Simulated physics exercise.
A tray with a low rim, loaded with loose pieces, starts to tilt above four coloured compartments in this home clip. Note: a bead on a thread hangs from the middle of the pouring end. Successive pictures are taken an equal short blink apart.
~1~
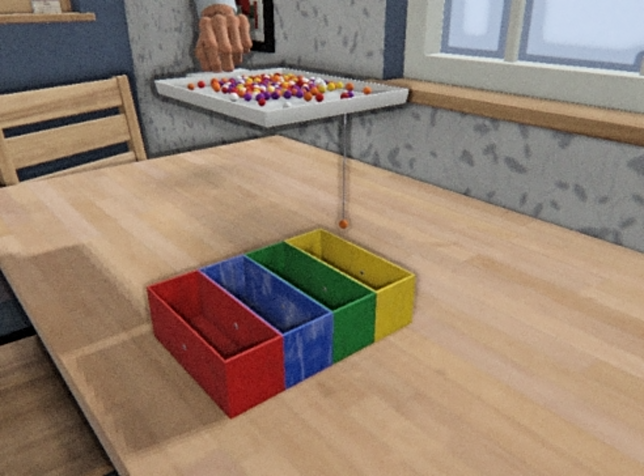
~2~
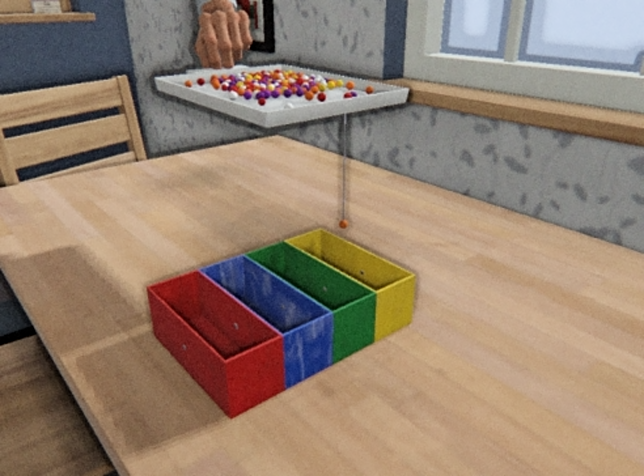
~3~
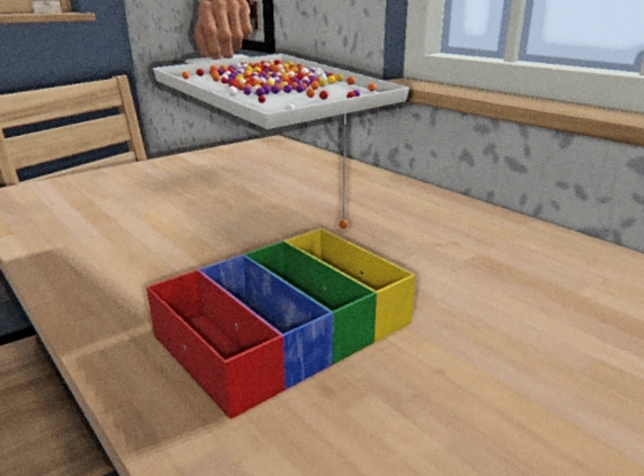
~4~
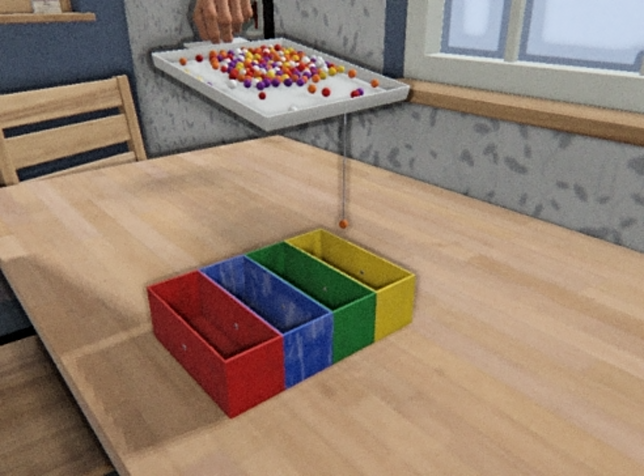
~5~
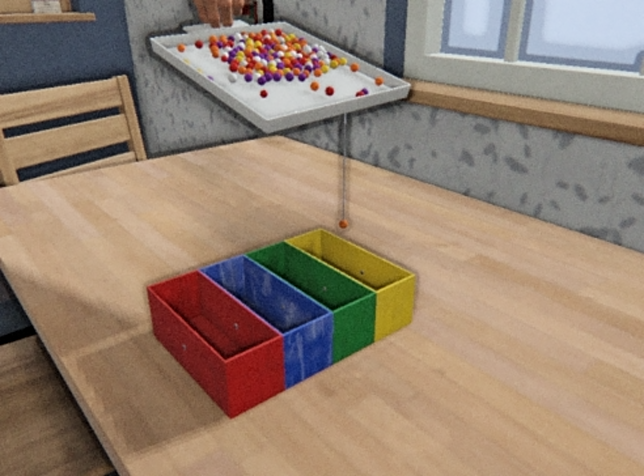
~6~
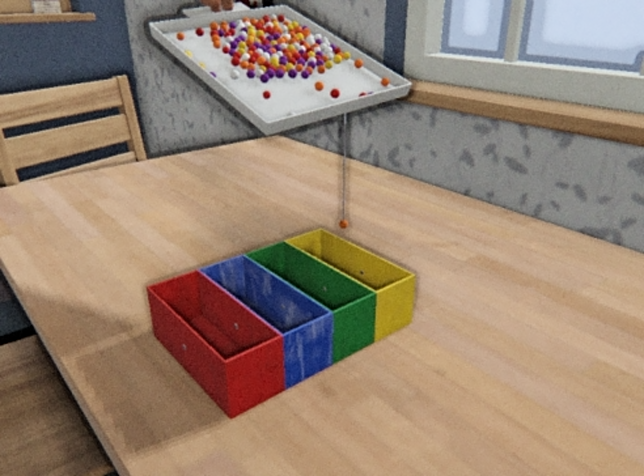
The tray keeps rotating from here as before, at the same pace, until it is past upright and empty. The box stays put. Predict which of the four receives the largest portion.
The green one receives the largest portion.
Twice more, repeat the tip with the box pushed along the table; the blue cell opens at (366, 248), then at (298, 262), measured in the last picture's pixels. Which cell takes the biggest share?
First try: The cell in red. Second try: That blue cell.
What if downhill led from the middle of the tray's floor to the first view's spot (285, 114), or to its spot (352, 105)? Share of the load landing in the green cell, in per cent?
First heading roughly 70 %, second roughly 0 %.
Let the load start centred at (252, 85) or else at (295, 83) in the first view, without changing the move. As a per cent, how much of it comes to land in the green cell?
Estimate: 50 % first, 50 % second.
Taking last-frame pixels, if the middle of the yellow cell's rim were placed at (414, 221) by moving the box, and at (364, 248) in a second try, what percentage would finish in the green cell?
First try: Roughly 0 per cent; second try: Roughly 30 per cent.
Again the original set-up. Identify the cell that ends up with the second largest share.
Second comes that yellow cell.
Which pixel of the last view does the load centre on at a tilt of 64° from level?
The load is centred about (314, 118).
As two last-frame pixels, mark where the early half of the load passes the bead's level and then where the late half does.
First half (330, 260); second half (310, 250).
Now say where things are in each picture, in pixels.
Corners of the pouring end at (266, 111) and (406, 89), level; middle of the load at (273, 86), round plastic beads; bead on its thread at (343, 224); red cell at (256, 371); blue cell at (308, 346); green cell at (354, 323); yellow cell at (395, 303), in the first frame.
Corners of the pouring end at (266, 112) and (406, 89), level; middle of the load at (273, 84), in the second frame.
Corners of the pouring end at (267, 113) and (407, 88), tipped barely, lowest at the left corner; middle of the load at (273, 77), a stray few on the move, in the third frame.
Corners of the pouring end at (267, 116) and (407, 86), tipped a little, lowest at the left corner; middle of the load at (274, 67), a small part on the move, in the fourth frame.
Corners of the pouring end at (268, 119) and (408, 85), tipped a little, lowest at the left corner; middle of the load at (275, 57), a small part on the move, in the fifth frame.
Corners of the pouring end at (268, 121) and (409, 83), tipped clearly, lowest at the left corner; middle of the load at (277, 48), all on the move; red cell at (256, 371); blue cell at (308, 346); green cell at (354, 323); yellow cell at (395, 303), in the sixth frame.
Soon after the last picture, tray tipped steeply; about two thirds on the tray; a small part in the yellow cell; a small part in the green cell; a stray few in the blue cell; about a quarter falling or outside the box.
A little later, tray tipped past a quarter turn; a small part on the tray; about a third in the green cell; about a quarter in the yellow cell; a small part in the blue cell; a stray few in the red cell; about a third falling or outside the box.
Later still, tray tipped past a quarter turn; about half in the green cell; about a quarter in the yellow cell; a small part in the blue cell; a stray few in the red cell; about a quarter falling or outside the box.
By the end, tray tipped past a quarter turn; about half in the green cell; about a quarter in the yellow cell; a small part in the blue cell; a stray few in the red cell; about a quarter outside the box.
